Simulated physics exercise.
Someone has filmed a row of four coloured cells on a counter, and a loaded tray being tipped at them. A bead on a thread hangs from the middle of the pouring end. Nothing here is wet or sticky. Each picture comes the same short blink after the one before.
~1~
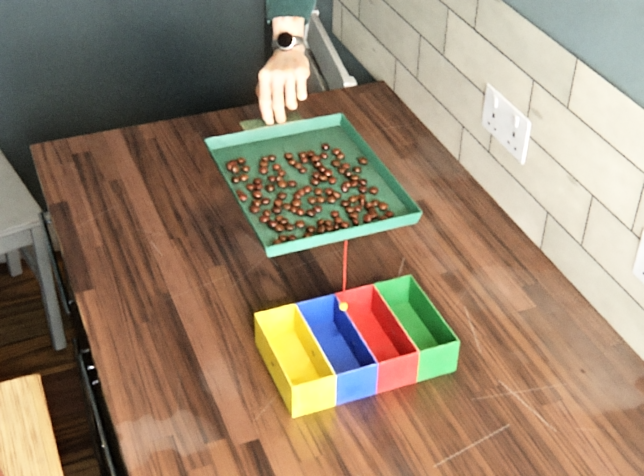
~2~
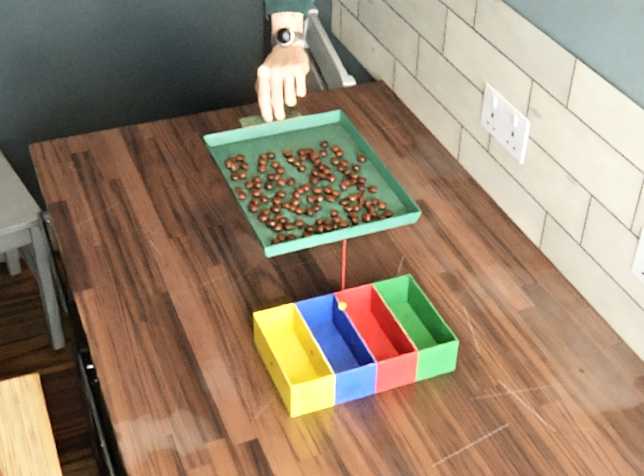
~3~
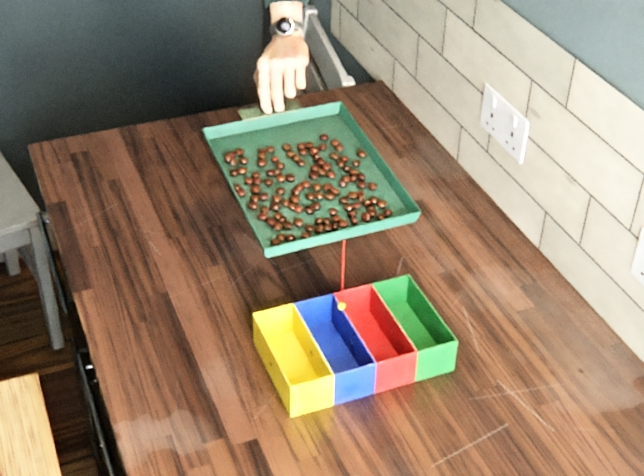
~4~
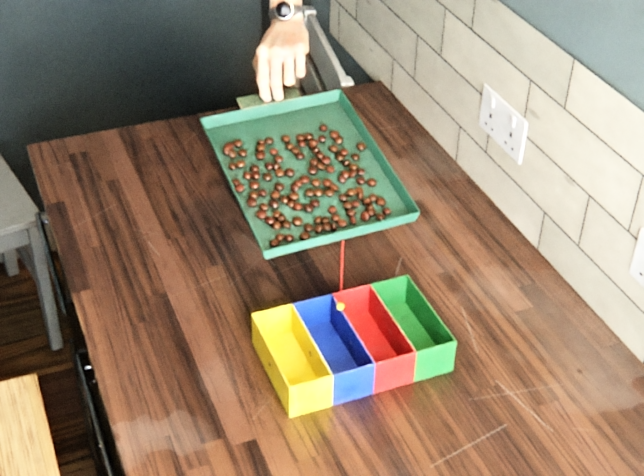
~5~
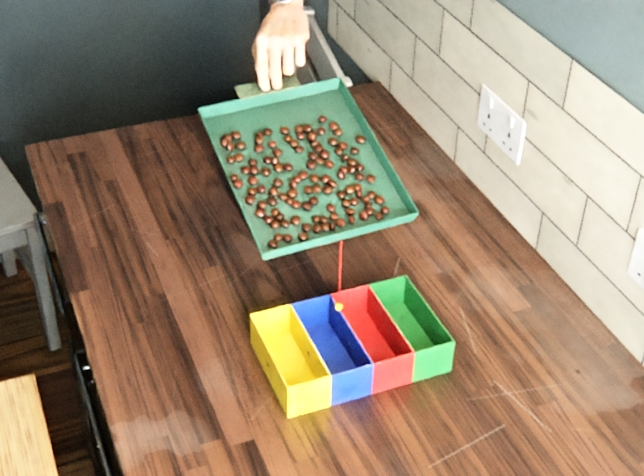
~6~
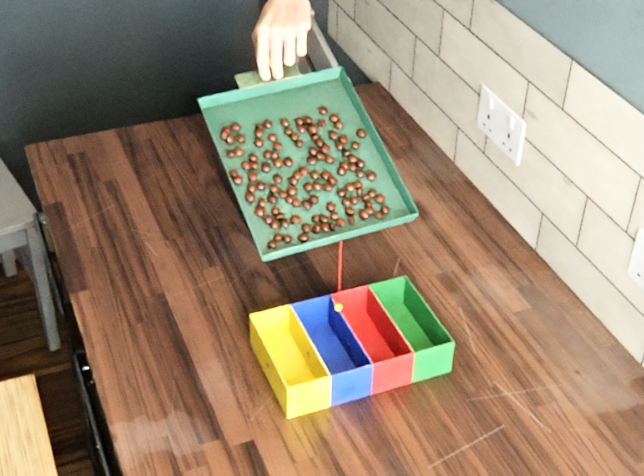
A hand raises the far end of a green tray of brown pieces above four coloured cells.
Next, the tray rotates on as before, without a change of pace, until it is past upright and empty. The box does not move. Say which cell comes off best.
The yellow one ends fullest.
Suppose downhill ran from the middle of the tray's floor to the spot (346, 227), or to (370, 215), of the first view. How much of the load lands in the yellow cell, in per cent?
Roughly 20 per cent, and 0 per cent.
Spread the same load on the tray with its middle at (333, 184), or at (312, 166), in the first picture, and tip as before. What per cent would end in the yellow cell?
About 40 and 40 per cent.
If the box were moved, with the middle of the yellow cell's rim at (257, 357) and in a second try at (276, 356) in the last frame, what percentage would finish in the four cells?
The first gives 90 %, the second 100 %.
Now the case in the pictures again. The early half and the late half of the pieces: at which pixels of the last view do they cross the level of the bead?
First near (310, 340), later near (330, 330).
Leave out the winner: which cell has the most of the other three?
Next in line is the blue one.
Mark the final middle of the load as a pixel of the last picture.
Roughly at (313, 381).
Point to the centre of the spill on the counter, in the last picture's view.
Close to (282, 432).
Soon, tray tipped steeply; nearly all on the tray; a stray few falling or outside the box.
A while on, tray tipped past a quarter turn; about a quarter on the tray; about a quarter in the yellow cell; a small part in the blue cell; about a third falling or outside the box.
Towards the end, tray tipped past a quarter turn; about half in the yellow cell; about a quarter in the blue cell; a small part in the red cell; a stray few in the green cell; a small part falling or outside the box.
Finally, tray tipped past a quarter turn; about half in the yellow cell; about a quarter in the blue cell; a small part in the red cell; a stray few in the green cell; a small part outside the box.
